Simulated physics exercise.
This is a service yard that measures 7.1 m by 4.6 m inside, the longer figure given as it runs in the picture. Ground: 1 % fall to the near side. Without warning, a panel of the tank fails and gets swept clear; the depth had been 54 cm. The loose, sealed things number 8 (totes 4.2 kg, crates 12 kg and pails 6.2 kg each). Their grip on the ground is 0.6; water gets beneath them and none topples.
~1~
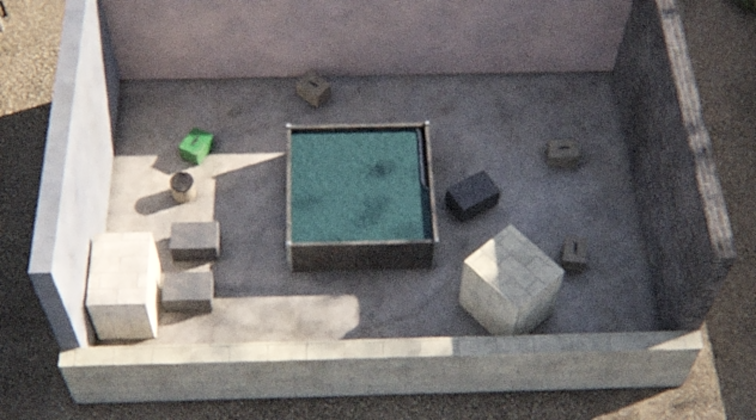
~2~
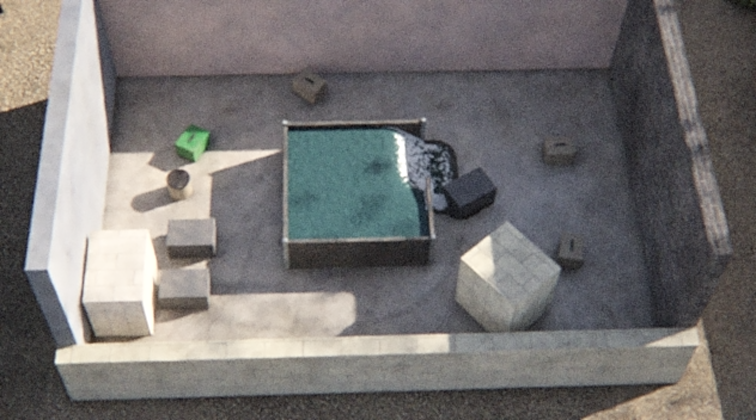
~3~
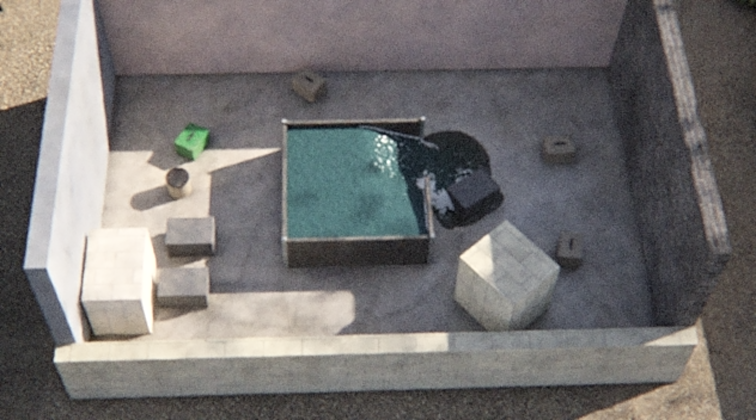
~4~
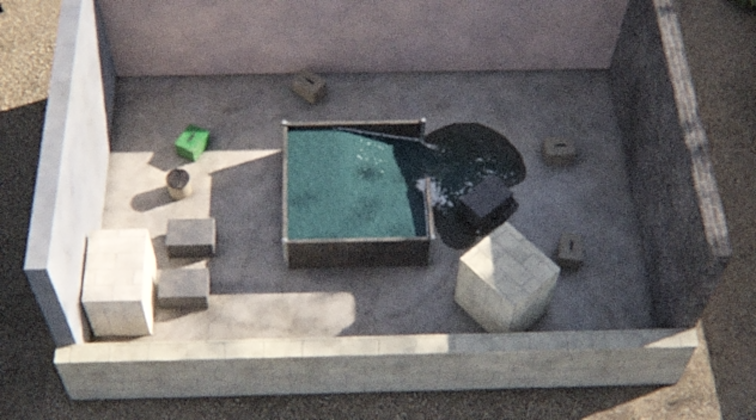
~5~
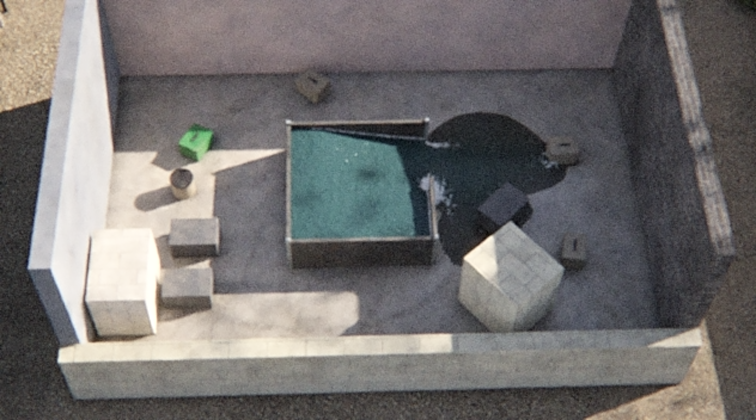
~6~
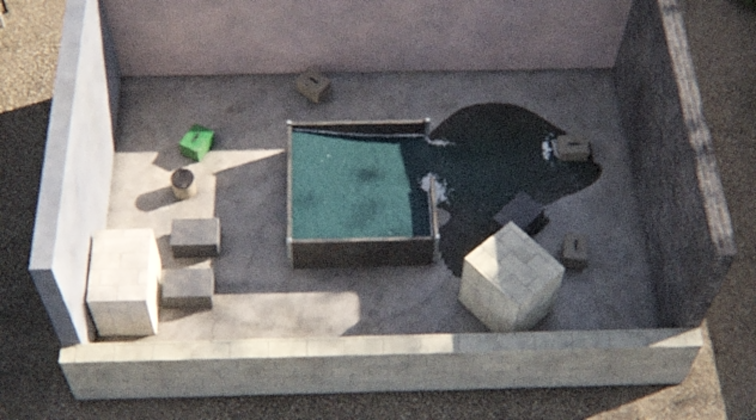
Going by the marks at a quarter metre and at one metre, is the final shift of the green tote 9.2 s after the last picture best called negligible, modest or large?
Result: Near the start.
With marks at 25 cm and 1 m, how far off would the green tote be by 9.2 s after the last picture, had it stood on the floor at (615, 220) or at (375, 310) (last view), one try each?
Try one: It is washed away. Try two: It shifts somewhat.
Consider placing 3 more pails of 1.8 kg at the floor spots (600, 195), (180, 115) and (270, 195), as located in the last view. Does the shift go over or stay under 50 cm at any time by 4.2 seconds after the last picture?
First outside the limit, then inside the limit, then inside the limit.
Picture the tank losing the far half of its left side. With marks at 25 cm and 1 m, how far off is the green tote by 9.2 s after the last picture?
Note: Green tote displaced a long way.
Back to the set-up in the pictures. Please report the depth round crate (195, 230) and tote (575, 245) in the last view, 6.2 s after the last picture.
I'd put it at 0 cm and 20 cm respectively.
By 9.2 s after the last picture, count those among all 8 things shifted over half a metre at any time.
All told, that gives 4.
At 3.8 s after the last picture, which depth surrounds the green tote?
Near 0 cm deep.
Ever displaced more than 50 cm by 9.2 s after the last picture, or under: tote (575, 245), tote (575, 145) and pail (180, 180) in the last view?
Item by item, they came out above the mark, above the mark and below the mark.
Then, 1.2 s after the last picture the green tote is near (196, 137), 0.0 m from its start, aground; 1 afloat.
Then, 3.8 s after the last picture the green tote is near (196, 137), 0.0 m from its start, aground; 3 afloat.
Then, 6.2 s after the last picture the green tote is near (196, 137), 0.0 m from its start, aground; 3 afloat.
Then, 9.2 s after the last picture the green tote is near (196, 137), 0.0 m from its start, aground; 3 afloat.
